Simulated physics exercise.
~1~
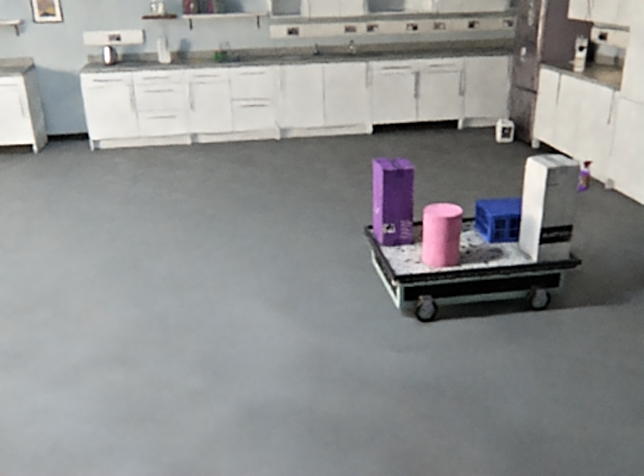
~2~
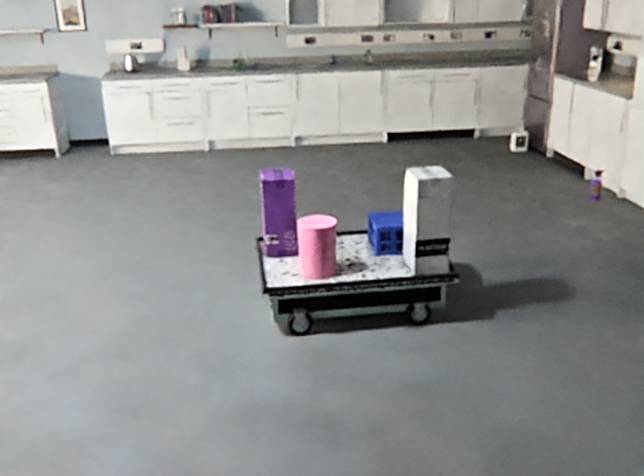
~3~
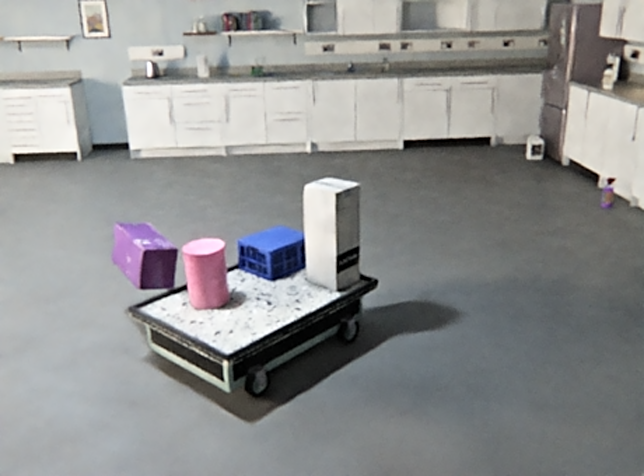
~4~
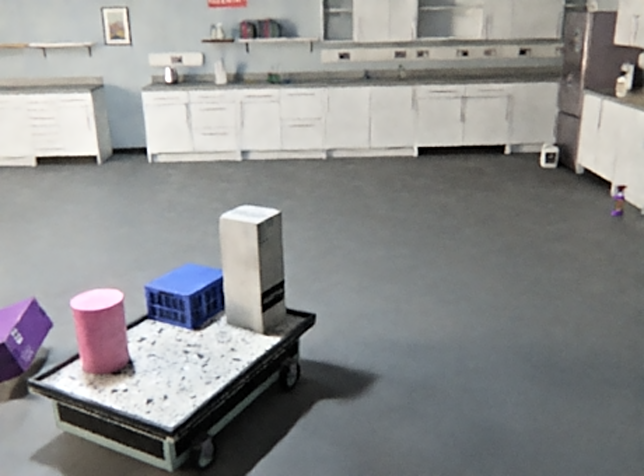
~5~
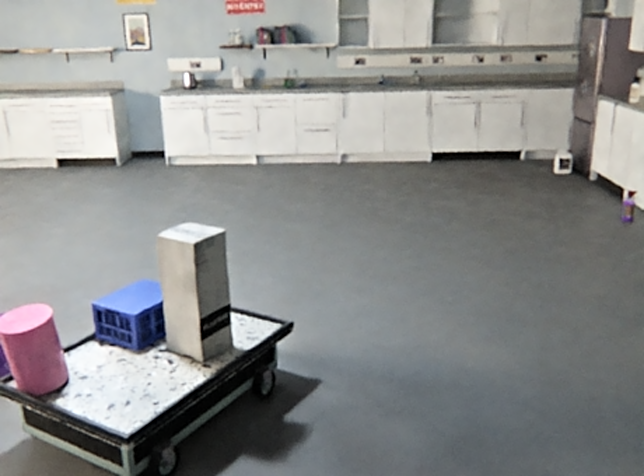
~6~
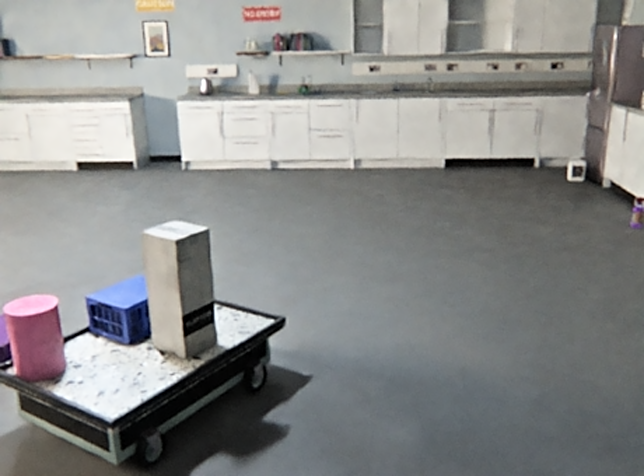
A flat, low-lipped cart rolls leftward across the grey floor of a kitchen-like room, carrying a tall purple box, a pink pail, a blue crate and a tall white box. As it swings round toward the viewer, the purple box tips over at the deck's left edge. The box drops off the cart and lies on its side on the floor at the far left, while the cart keeps coming closer. The pink pail leans slightly, then settles upright again. The cart stops at the lower left, with the pail, crate and white box still aboard, the pail and white box standing.
